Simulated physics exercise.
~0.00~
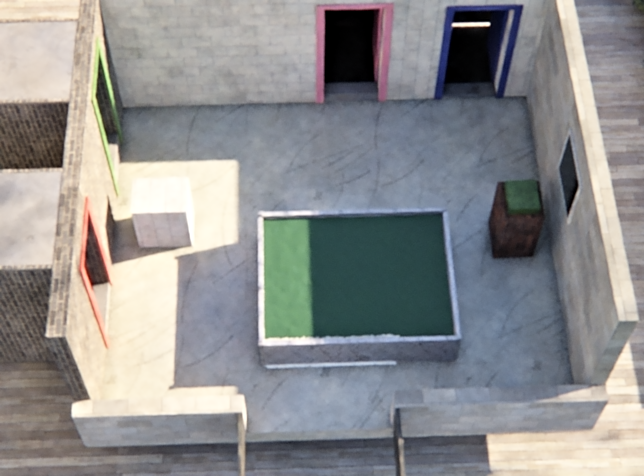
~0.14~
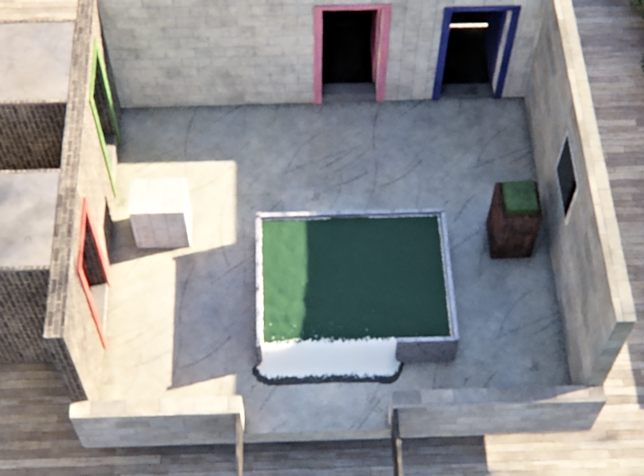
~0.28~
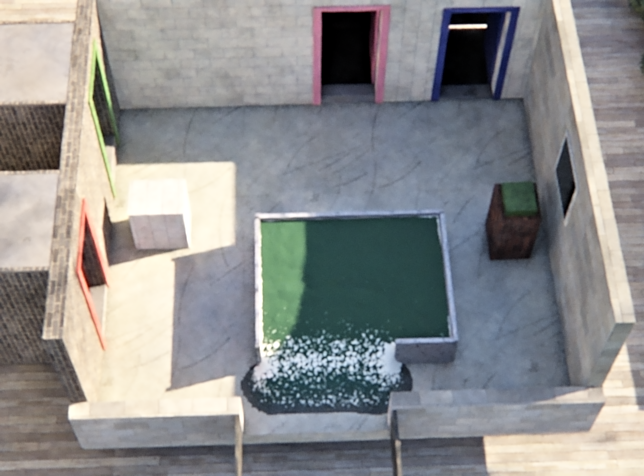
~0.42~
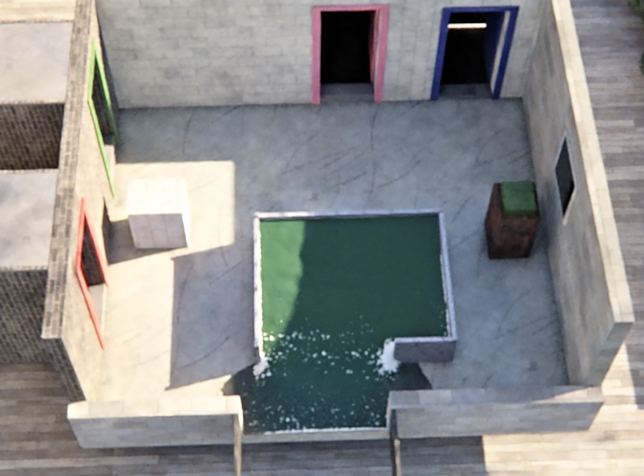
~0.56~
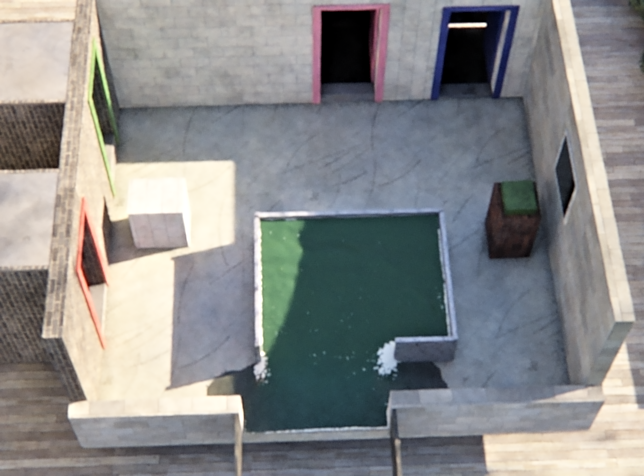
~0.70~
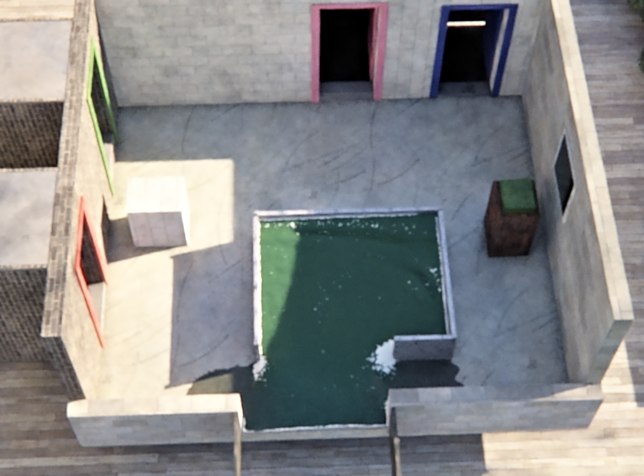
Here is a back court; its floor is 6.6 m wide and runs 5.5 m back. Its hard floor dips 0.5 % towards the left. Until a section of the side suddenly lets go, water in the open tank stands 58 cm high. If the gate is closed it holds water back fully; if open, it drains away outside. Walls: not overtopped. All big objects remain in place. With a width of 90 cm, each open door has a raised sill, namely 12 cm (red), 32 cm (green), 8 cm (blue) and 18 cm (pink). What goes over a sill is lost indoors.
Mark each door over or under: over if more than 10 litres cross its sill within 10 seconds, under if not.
Marks: Red door: Under; green door: Under; blue door: Under; pink door: Under.
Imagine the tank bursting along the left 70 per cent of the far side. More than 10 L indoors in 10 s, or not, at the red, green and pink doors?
The red door comes out less than that, the green door less than that and the pink door more than that.
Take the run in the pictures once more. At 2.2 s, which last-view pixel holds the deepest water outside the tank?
In the last picture, around (292, 366).
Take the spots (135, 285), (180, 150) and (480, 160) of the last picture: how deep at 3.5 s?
Around 3 cm, 0 cm and 0 cm.
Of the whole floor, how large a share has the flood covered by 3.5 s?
About 25 per cent.
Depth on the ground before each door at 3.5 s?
Red 5 cm, green 0 cm, blue 0 cm, pink 0 cm.
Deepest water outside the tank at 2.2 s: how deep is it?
Max depth: About 26 centimetres.
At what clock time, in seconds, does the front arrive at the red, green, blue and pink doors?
Red 2.4 s, green 4.5 s, blue not within the 10 s, pink not in the 10 s.
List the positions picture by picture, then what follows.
The first picture shows the open tank at (356, 277) is whole and still, 58 cm deep.
In the second picture, water pours out at (329, 356) and has run 1.0 m, to (261, 373); typically 11 cm deep outside, 58 cm at the open tank's back.
In the third picture, the front is at (251, 394), 1.2 m from the gap at (328, 357); 1.4 m2 of floor is under water; 58 cm left at the back of the open tank.
In the fourth picture, water pours out at (327, 357) and has run 1.5 m, to a hidden place; typically 10 cm deep outside, 58 cm at the open tank's back.
In the fifth picture, water pours out at (327, 356) and has run 1.8 m, to a hidden place; typically 11 cm deep outside, 57 cm at the open tank's back.
In the sixth picture, the front is at a hidden place, 2.1 m from the gap at (326, 355); 2.8 m2 of floor is under water; 51 cm left at the back of the open tank.
After 1.4 s water covers 15 % of the floor and is deepest (32 cm) near (280, 367); red door not reached, green door not reached, blue door not reached, pink door not reached.
After 2.2 s water covers 20 % of the floor and is deepest (26 cm) near (292, 366); red door not reached, green door not reached, blue door not reached, pink door not reached.
After 3.5 s water covers 25 % of the floor and is deepest (16 cm) near (242, 416); red door 5 cm at the sill, 0 L in, green door not reached, blue door not reached, pink door not reached.
After 6.0 s water covers 40 % of the floor and is deepest (10 cm) near (242, 416); red door 3 cm at the sill, 0 L in, green door 2 cm at the sill, 0 L in, blue door not reached, pink door not reached.
After 10.0 s water covers 45 % of the floor and is deepest (5 cm) near (242, 416); red door 2 cm at the sill, 0 L in, green door 1 cm at the sill, 0 L in, blue door not reached, pink door not reached.
